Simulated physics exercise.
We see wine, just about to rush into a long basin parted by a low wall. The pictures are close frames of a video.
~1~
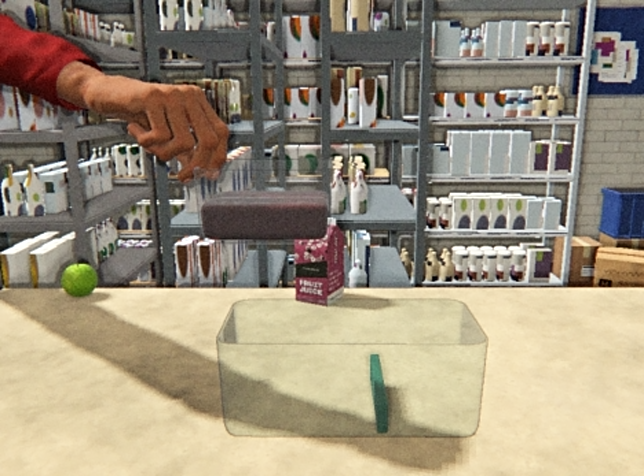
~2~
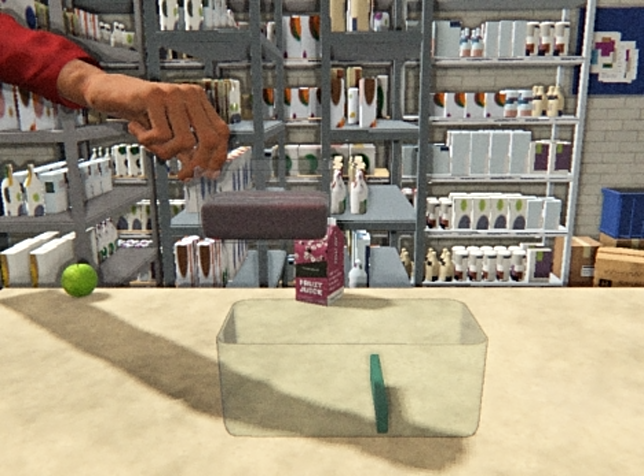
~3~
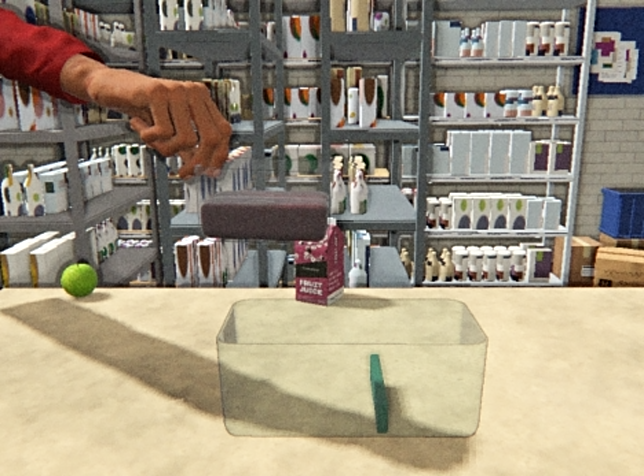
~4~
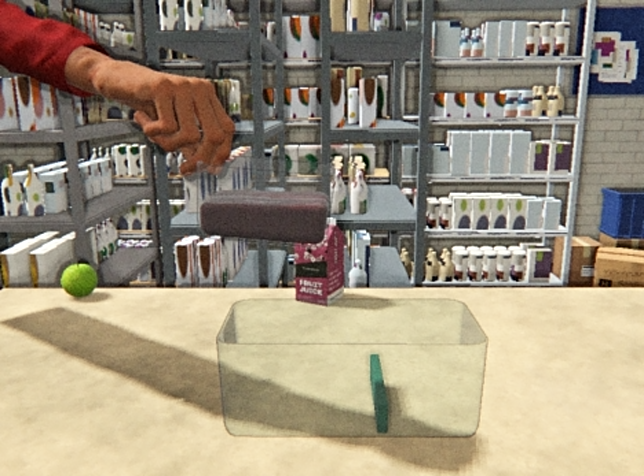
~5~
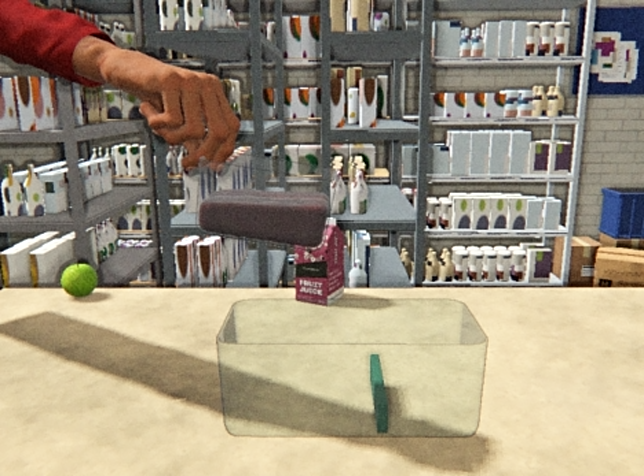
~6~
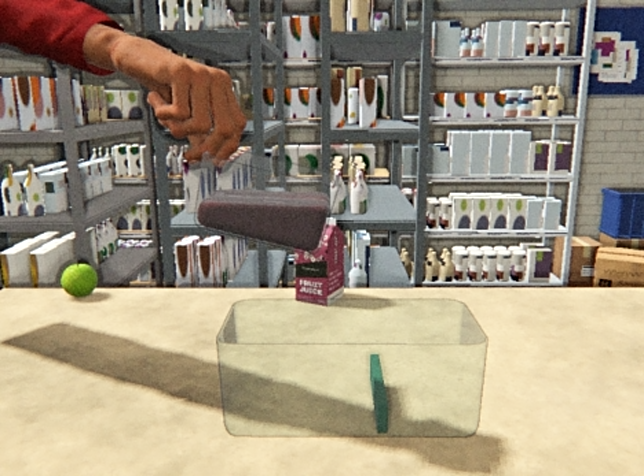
A dark, purplish-brown oblong container hangs above a pale counter in a shop-like room lined with stocked shelves, seen from the front and slightly above. Below it sits a clear, long basin with a low green wall inside, a pink juice carton behind and a green fruit at left. The container slowly tilts, right end downward, as the red-sleeved hand above shifts slightly right, its shadow shifting while the camera stays still.
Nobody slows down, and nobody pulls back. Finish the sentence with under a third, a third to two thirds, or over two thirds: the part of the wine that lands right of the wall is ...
It is a third to two thirds.
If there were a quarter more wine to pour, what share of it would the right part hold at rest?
About 55 %.
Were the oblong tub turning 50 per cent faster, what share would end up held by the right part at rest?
I'd say close to 40 %.
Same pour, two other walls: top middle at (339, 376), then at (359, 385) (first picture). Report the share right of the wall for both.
First try 90 per cent, second try 65 per cent.
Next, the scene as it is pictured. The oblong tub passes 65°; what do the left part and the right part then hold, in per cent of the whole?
Left 5 per cent, right 0 per cent.
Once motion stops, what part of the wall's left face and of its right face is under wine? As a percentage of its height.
It settles around 40 on the left side and around 50 on the right side.
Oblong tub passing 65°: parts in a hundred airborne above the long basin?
Share in flight: Approx. 30 %.
A moment on, the oblong tub is tipped part way and 66 per cent is still to pour, 4 is left of the wall and 1 right of it.
Next, the oblong tub is tipped on its side and 19 per cent is still to pour, 24 is left of the wall and 43 right of it.
Then the oblong tub is tipped right over and 2 per cent is still to pour, 52 is left of the wall and 43 right of it.
Later the oblong tub is tipped right over and 0 per cent is still to pour, 55 is left of the wall and 44 right of it.
In the end 55 per cent lies left of the wall, 44 right of it and 1 outside.
